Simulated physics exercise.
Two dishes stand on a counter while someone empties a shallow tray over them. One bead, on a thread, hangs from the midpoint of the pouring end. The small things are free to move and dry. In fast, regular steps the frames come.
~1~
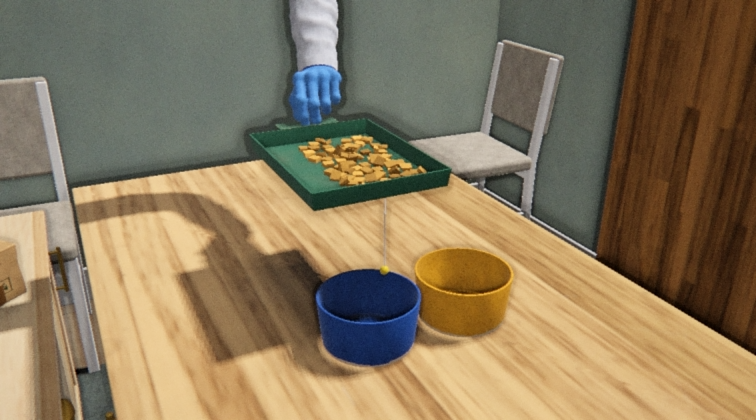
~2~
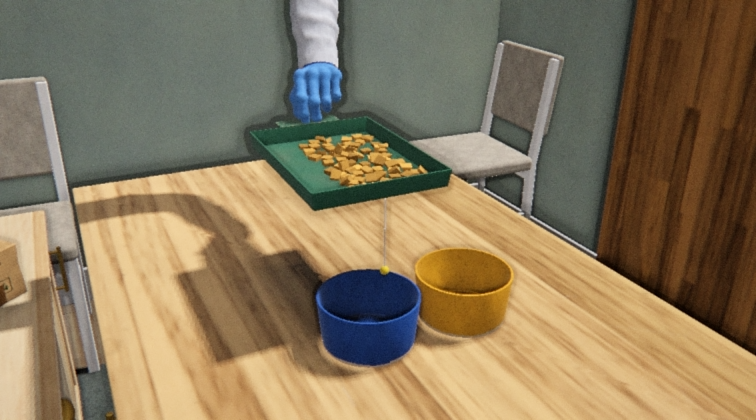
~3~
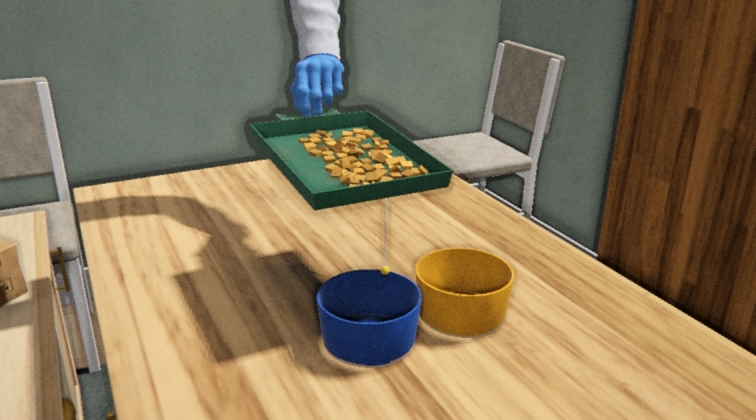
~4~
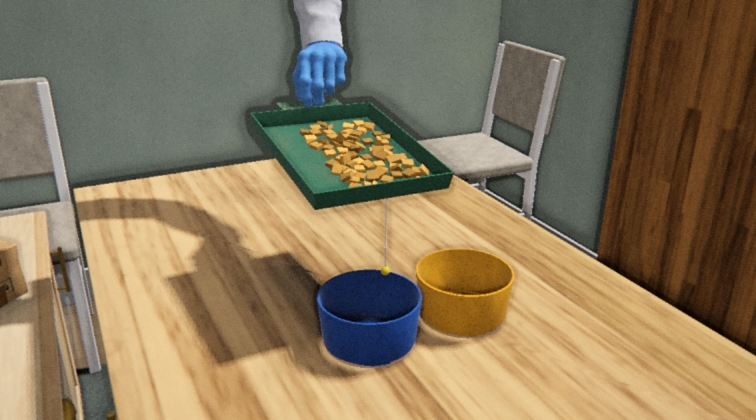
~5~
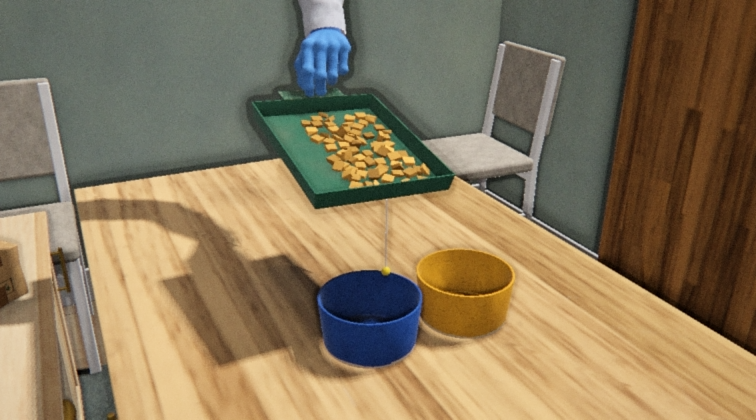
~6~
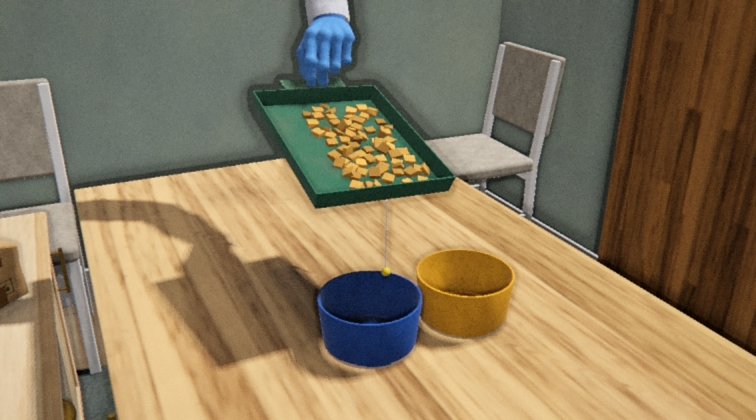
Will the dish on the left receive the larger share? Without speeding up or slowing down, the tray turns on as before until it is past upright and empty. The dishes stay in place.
No - the one on the right does.
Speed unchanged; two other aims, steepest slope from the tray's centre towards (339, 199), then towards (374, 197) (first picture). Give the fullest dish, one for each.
The first slope favours the dish to the left, the second the dish to the left.
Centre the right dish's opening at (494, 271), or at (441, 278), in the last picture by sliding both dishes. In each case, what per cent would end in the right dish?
About 20 per cent, then about 70 per cent.
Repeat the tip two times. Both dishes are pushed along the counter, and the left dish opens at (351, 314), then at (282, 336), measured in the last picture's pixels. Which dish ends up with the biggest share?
The first time the right-side one comes out ahead, then the right-side one the second time.
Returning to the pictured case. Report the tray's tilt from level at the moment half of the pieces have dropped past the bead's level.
Somewhere near 105 degrees, I'd say.
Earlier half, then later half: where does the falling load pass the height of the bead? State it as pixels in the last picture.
Around (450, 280), followed by around (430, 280).
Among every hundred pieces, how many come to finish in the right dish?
That share works out at some 50 %.
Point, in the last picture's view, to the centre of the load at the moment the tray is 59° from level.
(401, 156).
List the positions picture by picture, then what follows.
In the first frame, corners of the pouring end (313, 192) and (448, 168), level; middle of the load (365, 166), cereal squares; left dish (392, 340); right dish (490, 312); bead on its thread (384, 270).
In the second frame, corners of the pouring end (314, 192) and (449, 169), level; middle of the load (365, 165).
In the third frame, corners of the pouring end (315, 192) and (450, 170), tipped barely, lowest at the right corner; middle of the load (365, 162).
In the fourth frame, corners of the pouring end (316, 192) and (451, 172), tipped a little, lowest at the right corner; middle of the load (366, 158).
In the fifth frame, corners of the pouring end (317, 192) and (452, 174), tipped a little, lowest at the right corner; middle of the load (367, 154).
In the sixth frame, corners of the pouring end (318, 192) and (453, 176), tipped clearly, lowest at the right corner; middle of the load (368, 150); left dish (393, 342); right dish (492, 313).
Just after the last frame, tray tipped steeply; every one on the tray.
A moment on, tray tipped right over; roughly two thirds on the tray; about a tenth in the right dish; about a tenth outside both; about a tenth in the air.
Further on, tray tipped past a quarter turn; roughly a quarter in the left dish; roughly half in the right dish; roughly a third outside both.
When it is over, tray tipped past a quarter turn; roughly a quarter in the left dish; roughly half in the right dish; roughly a third outside both.
